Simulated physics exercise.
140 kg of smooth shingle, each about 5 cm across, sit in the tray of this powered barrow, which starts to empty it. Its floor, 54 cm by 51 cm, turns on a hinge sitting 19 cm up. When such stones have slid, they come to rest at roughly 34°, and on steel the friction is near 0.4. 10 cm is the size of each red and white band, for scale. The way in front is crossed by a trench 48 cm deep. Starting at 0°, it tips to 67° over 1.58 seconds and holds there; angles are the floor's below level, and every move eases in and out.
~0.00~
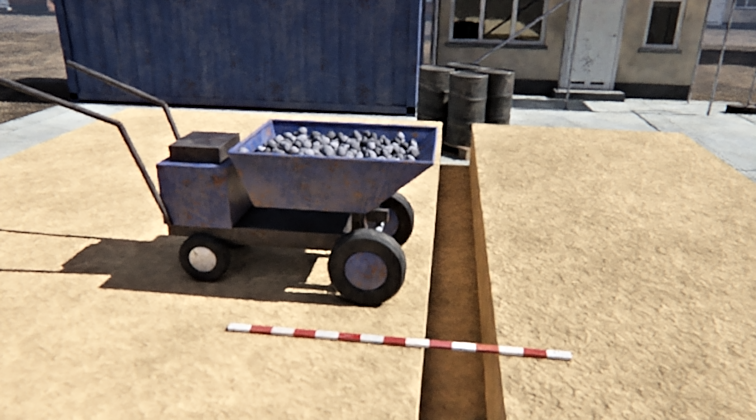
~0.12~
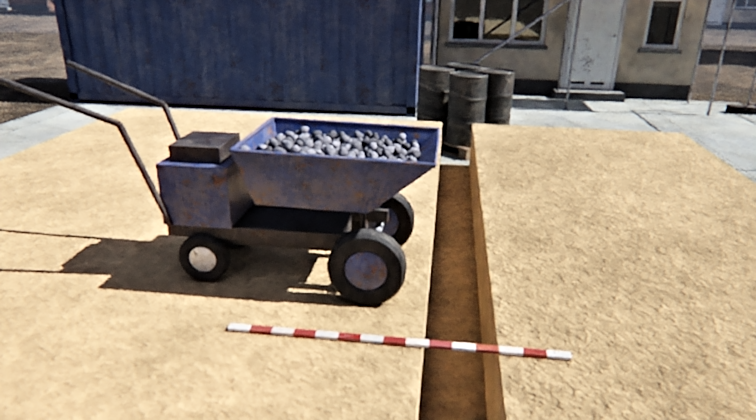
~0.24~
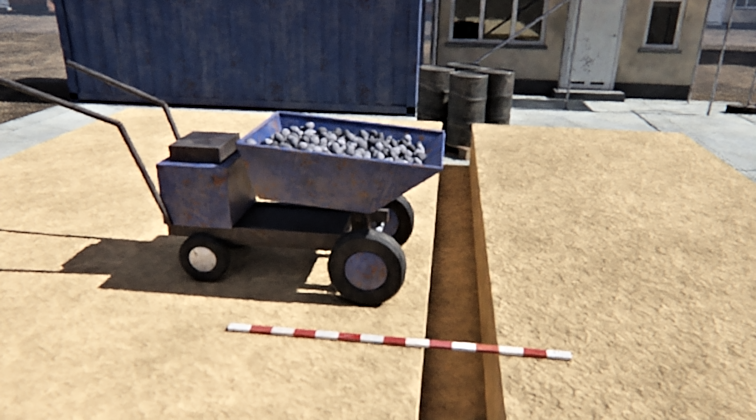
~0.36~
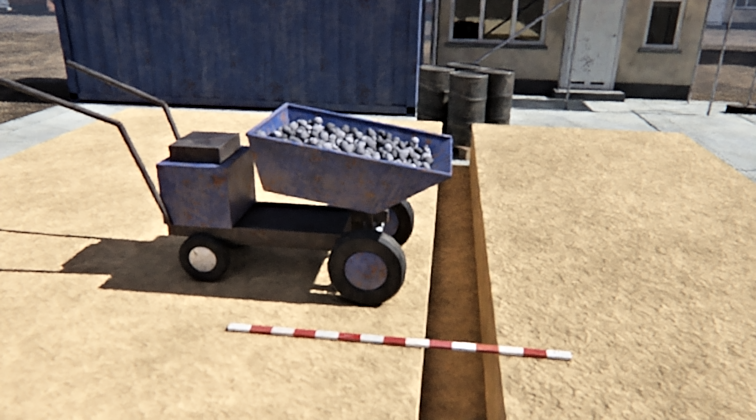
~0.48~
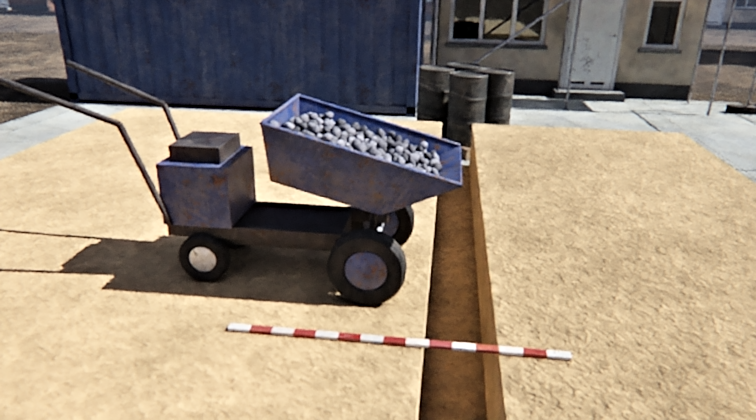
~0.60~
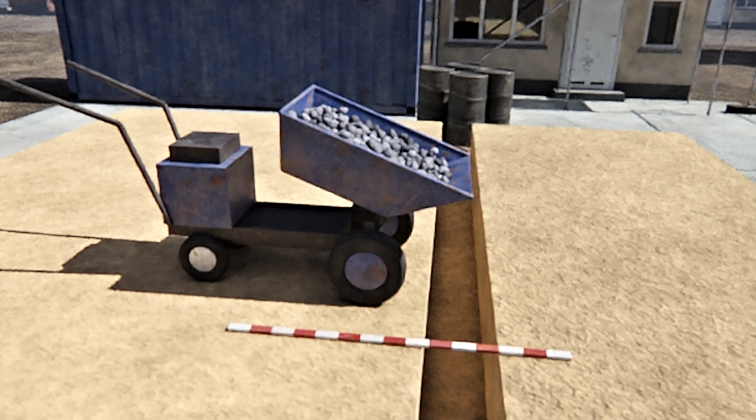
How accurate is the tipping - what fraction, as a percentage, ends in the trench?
Close to 10 in every hundred.
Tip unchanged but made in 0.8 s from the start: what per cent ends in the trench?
It would come to roughly 5 per cent.
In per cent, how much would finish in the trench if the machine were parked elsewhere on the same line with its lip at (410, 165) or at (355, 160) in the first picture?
The first gives about 30 percent and the second about 95 percent.
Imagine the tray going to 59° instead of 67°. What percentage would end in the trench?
Expect roughly 15 per cent.
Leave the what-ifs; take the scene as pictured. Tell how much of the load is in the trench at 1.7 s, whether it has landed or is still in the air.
At that moment: Approx. 0 %.
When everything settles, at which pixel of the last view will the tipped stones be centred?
Roughly at (551, 284).
After 1.2 s the floor is at 56°; 98 % in the tray, 2 % past the trench; the foremost stones are at (514, 244).
After 1.7 s the floor is at 67°; 30 % in the tray, 70 % past the trench; the foremost stones are at (637, 288).
After 2.0 s the floor is at 67°; 9 % in the tray, 2 % in the trench, 89 % past the trench; the foremost stones are at (713, 300).
After 4.0 s the floor is at 67°; 1 % in the tray, 10 % in the trench, 88 % past the trench; the foremost stones are at (746, 303).
